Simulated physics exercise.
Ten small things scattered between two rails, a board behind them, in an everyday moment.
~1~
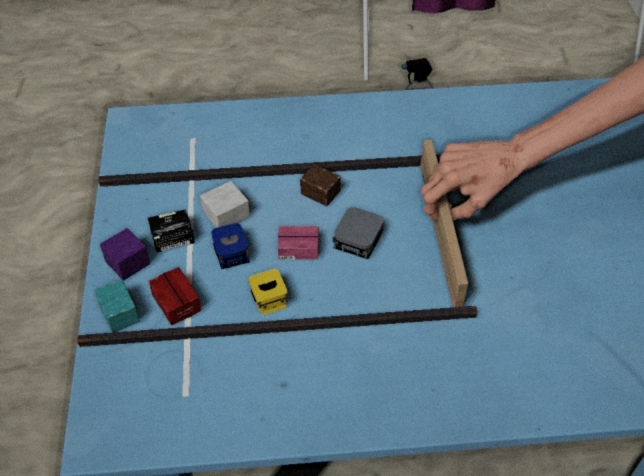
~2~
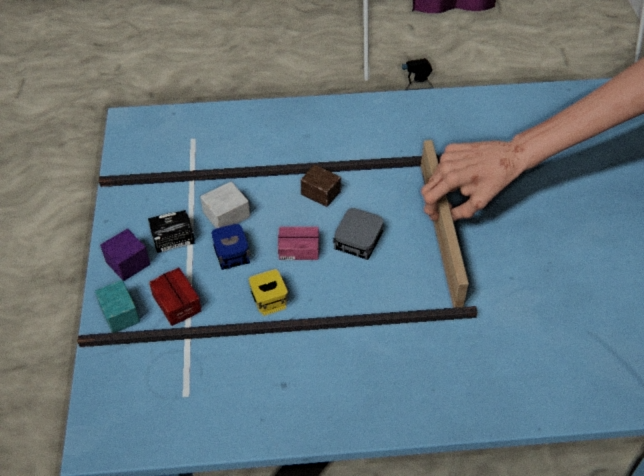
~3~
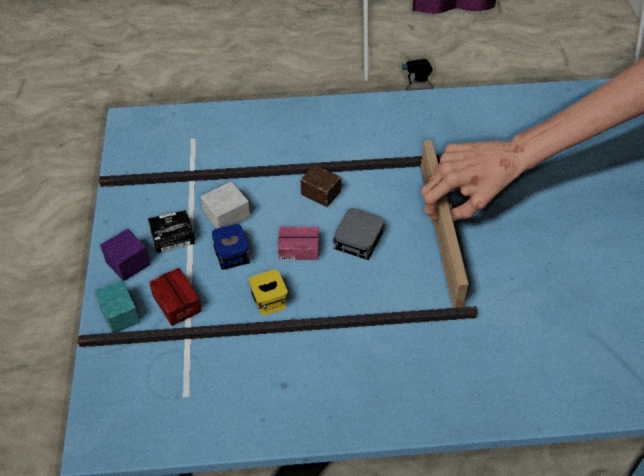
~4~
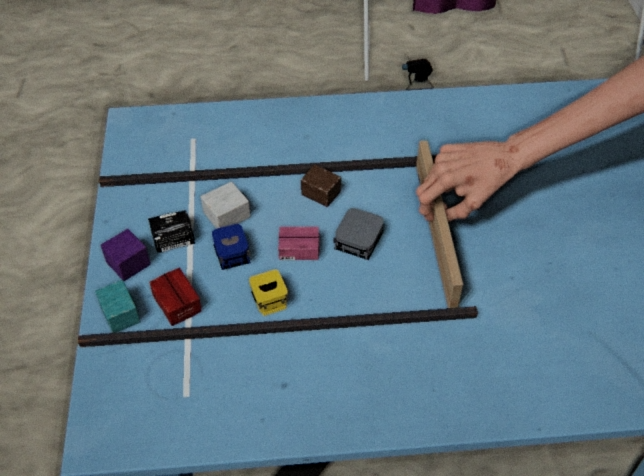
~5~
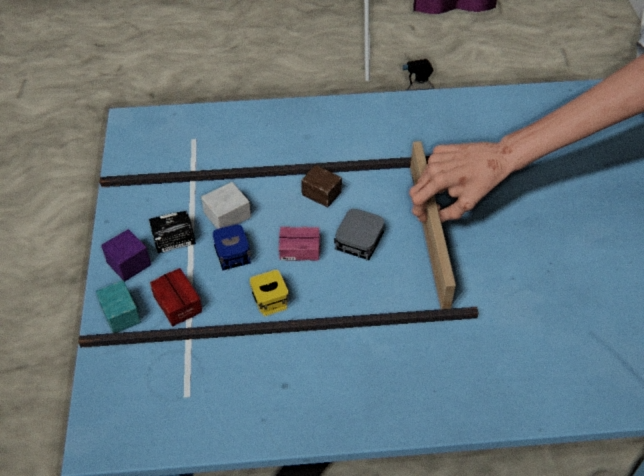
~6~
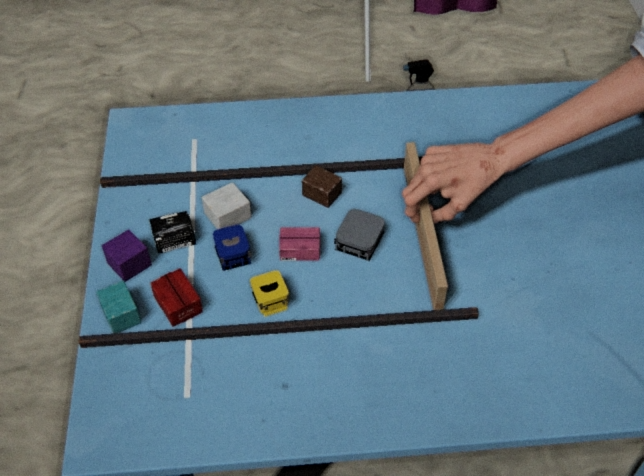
To begin with, a hand holds a wooden board upright between two dark rails on a blue table, to the right of ten small coloured blocks and boxes, and nothing moves. Then the hand slides the board a short way left toward the gray one, while the scattered objects stay still.
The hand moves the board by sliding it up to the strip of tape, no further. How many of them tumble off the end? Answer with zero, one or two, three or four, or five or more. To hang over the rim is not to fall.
One or two.
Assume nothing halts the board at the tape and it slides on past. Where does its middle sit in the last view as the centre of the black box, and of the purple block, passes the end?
For the black box, about (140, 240); for the purple block, about (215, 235).
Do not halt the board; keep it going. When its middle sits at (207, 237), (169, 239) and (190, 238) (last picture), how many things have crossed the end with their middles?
1; 2; 1.
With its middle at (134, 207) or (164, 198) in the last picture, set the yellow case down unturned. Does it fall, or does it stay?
One after the other: It keeps its spot; it keeps its spot.
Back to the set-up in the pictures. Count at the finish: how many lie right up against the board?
Looks like 4 of them, all told.
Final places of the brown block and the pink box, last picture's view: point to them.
Roughly (172, 195), and the other roughly (130, 261).
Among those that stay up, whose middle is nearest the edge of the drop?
I reckon it's the blue case.
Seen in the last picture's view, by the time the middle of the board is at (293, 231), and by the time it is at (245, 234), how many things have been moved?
5 and 8.
Soon after, none off yet; turquoise block at rest near (119, 307); purple block at rest near (127, 256); black box at rest near (173, 232).
After that, none off yet; turquoise block at rest near (119, 307); purple block at rest near (125, 256); black box displaced about its own width near (139, 225).
In the end, the number that fall off is one or two; gone, purple block.
